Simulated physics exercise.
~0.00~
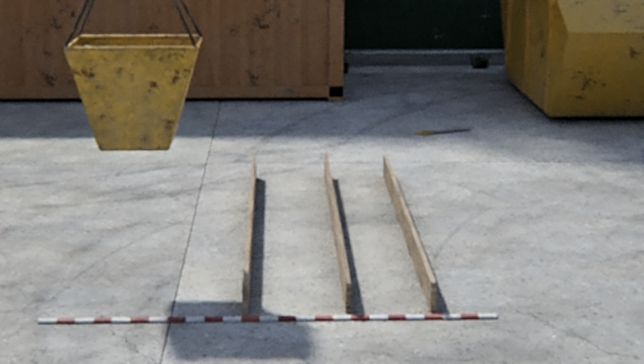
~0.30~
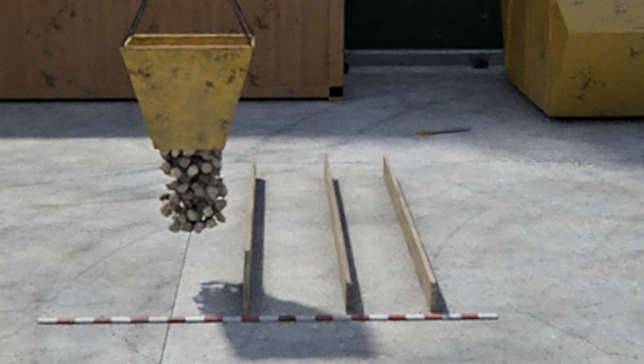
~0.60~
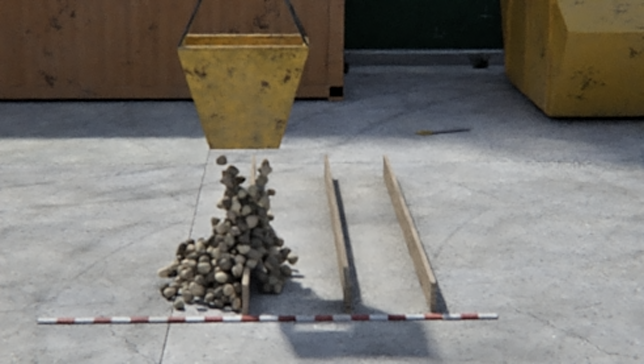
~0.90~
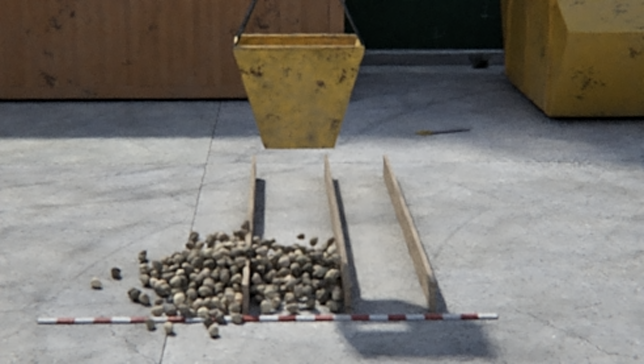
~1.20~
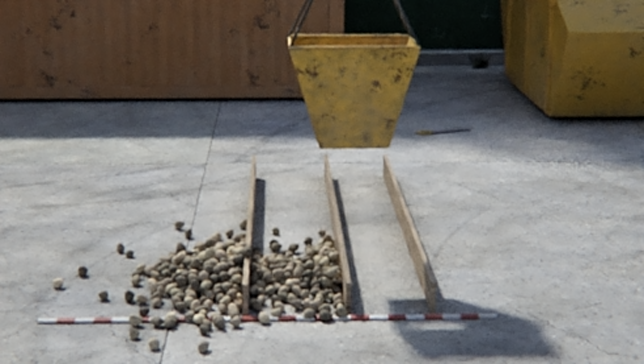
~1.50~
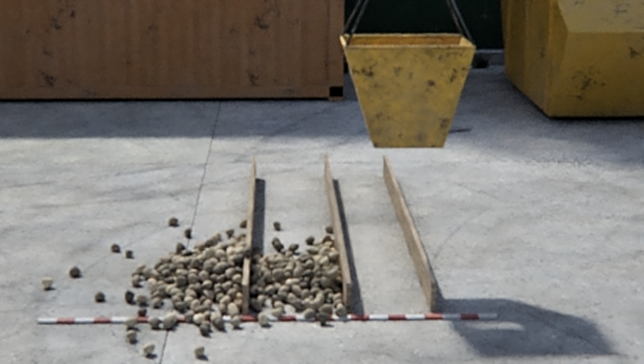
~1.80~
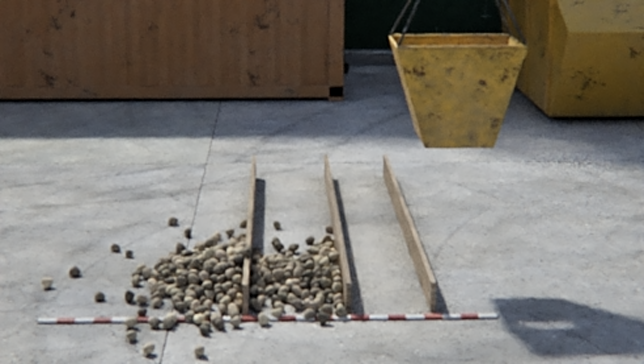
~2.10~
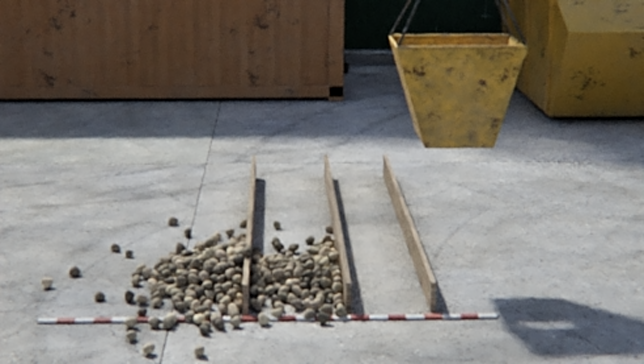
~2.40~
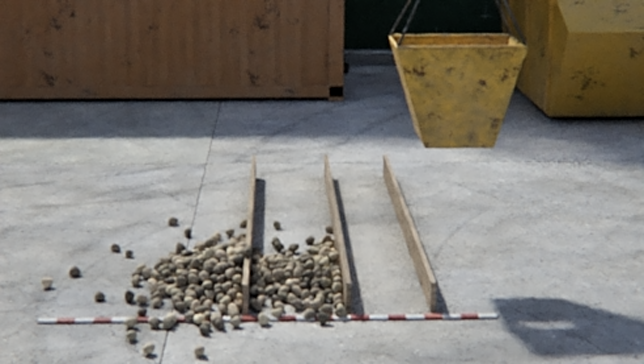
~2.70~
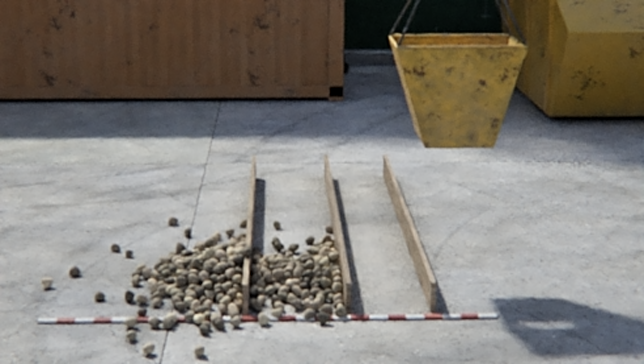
Yellow skip moving right, dropping cobbles astride the leftmost of three boards, then stopping empty, the right bay left bare.
